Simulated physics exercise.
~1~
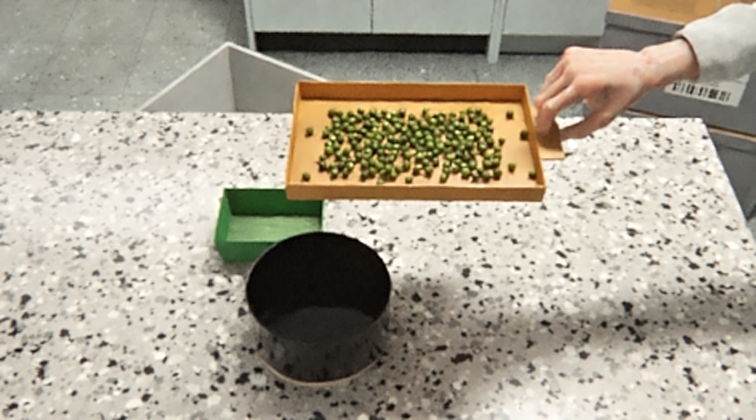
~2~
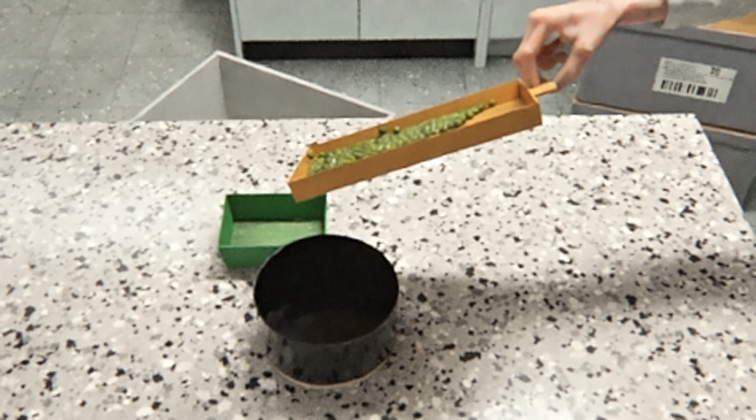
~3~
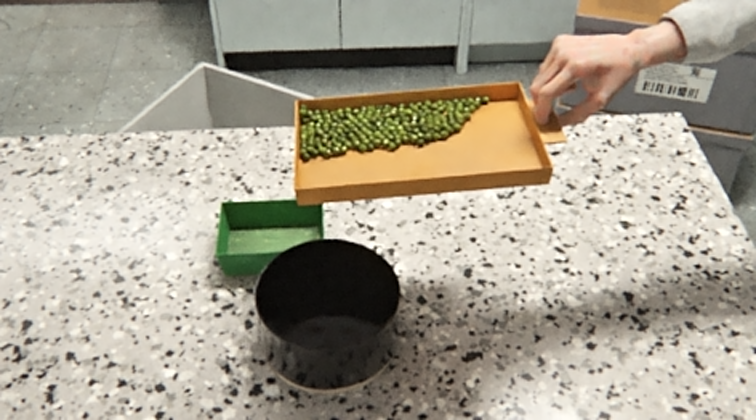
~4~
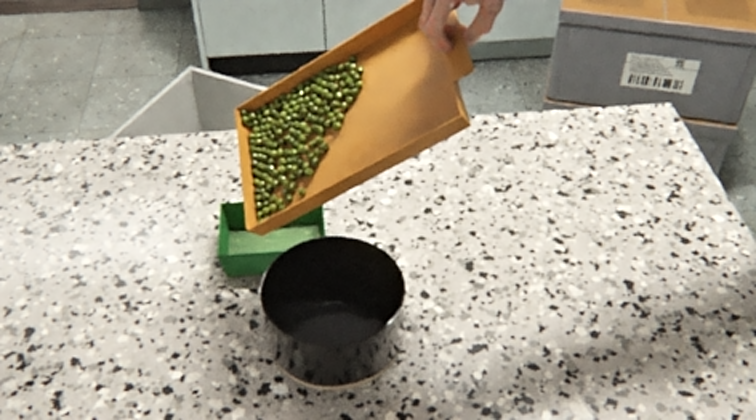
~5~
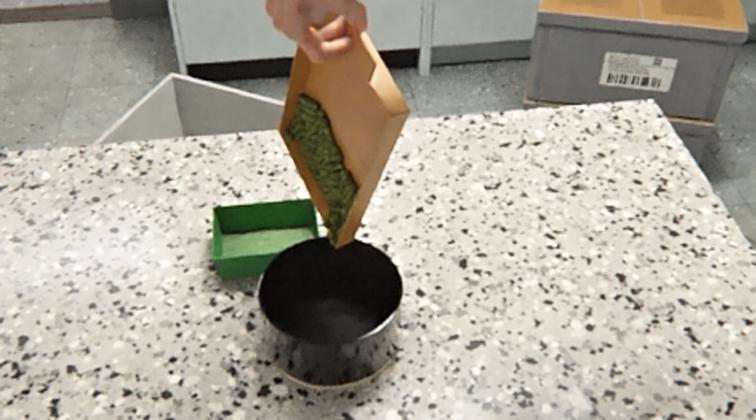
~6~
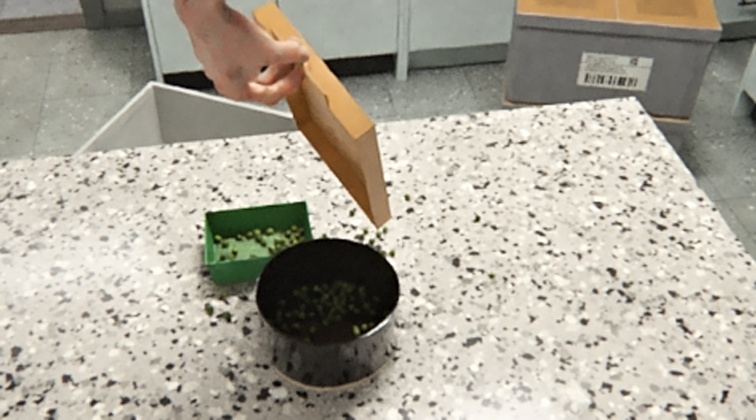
We see a hand tilt an orange tray of small green olives above a speckled counter, level it, then swing it left and tip it steeply, spilling olives into a black pot and a green tin, with some falling outside as the tray empties.
